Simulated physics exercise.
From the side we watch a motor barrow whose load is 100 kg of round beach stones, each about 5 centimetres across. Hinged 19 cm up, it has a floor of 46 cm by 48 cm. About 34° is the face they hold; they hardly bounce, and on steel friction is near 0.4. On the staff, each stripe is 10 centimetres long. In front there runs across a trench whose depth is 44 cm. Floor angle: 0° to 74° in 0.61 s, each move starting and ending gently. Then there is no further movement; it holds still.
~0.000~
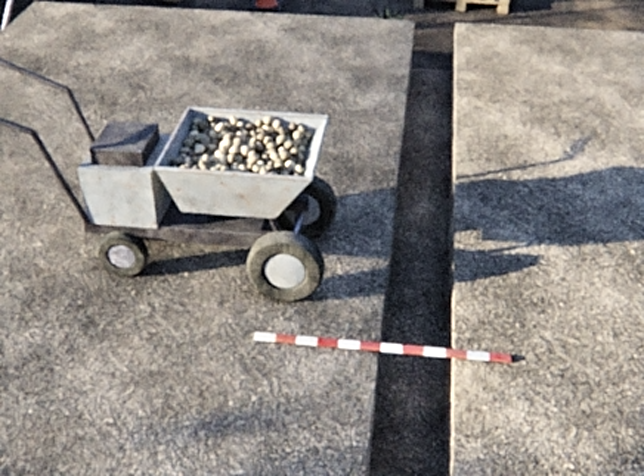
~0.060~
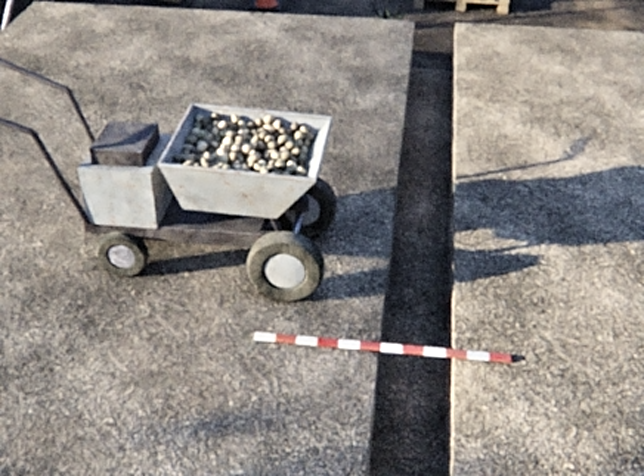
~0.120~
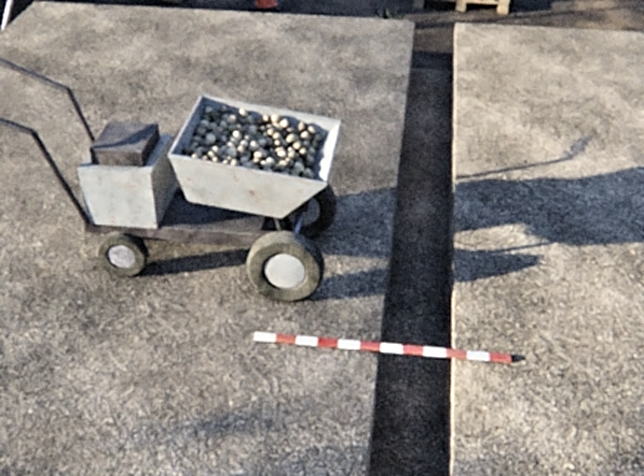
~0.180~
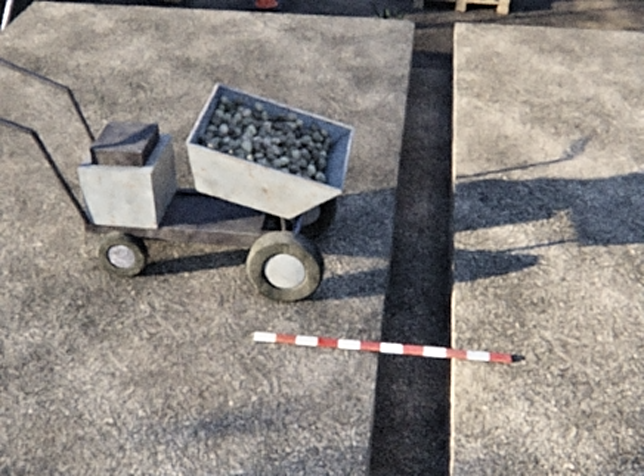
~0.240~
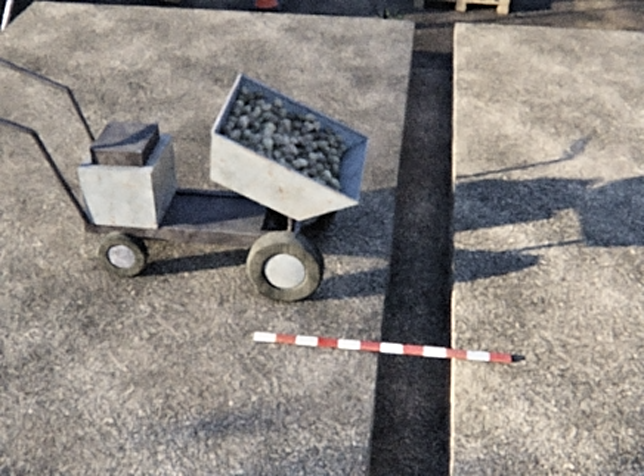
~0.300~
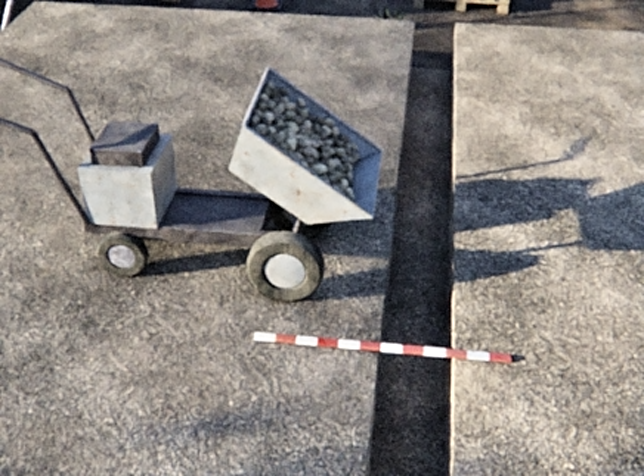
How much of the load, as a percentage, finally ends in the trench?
I would put it at about 58 per cent.
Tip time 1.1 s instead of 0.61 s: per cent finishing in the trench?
It would come to roughly 80 per cent.
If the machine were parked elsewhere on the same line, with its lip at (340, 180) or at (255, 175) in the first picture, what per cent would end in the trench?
About 30 per cent from the first spot, about 90 from the second.
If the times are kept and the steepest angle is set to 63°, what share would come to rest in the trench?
Then about 65 per cent.
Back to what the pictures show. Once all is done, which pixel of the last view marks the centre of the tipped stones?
Around (444, 327).
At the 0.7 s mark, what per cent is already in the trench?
At that moment: Approx. 35 %.
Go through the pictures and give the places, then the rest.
Lip at (311, 179), floor tilted 0°, highest stones at (238, 125), in the first picture.
Lip at (315, 181), floor tilted 2°, highest stones at (236, 121); the stones move at 0.5 m/s on average, in the second picture.
Lip at (326, 185), floor tilted 7°, highest stones at (220, 117); the stones move at 1.0 m/s on average, in the third picture.
The skip is at 16°, its lip at (341, 192); the top of the load is at (224, 111); the stones move at 1.3 m/s on average, in the fourth picture.
The skip is at 25°, its lip at (357, 203); the top of the load is at (244, 102); the stones move at 1.5 m/s on average, in the fifth picture.
The skip is at 36°, its lip at (373, 217); the top of the load is at (269, 96); the stones move at 1.6 m/s on average, in the sixth picture.
After 0.5 s the floor is at 63°; 100 % in the skip; the foremost stones are at (390, 216).
After 0.7 s the floor is at 74°; 58 % in the skip, 35 % in the trench, 7 % past the trench; the foremost stones are at (474, 272).
After 1.1 s the floor is at 74°; 7 % in the skip, 51 % in the trench, 41 % past the trench; the foremost stones are at (638, 295).
After 3.0 s the floor is at 74°; 0 % in the skip, 58 % in the trench, 42 % past the trench; the foremost stones are past the picture's edge.
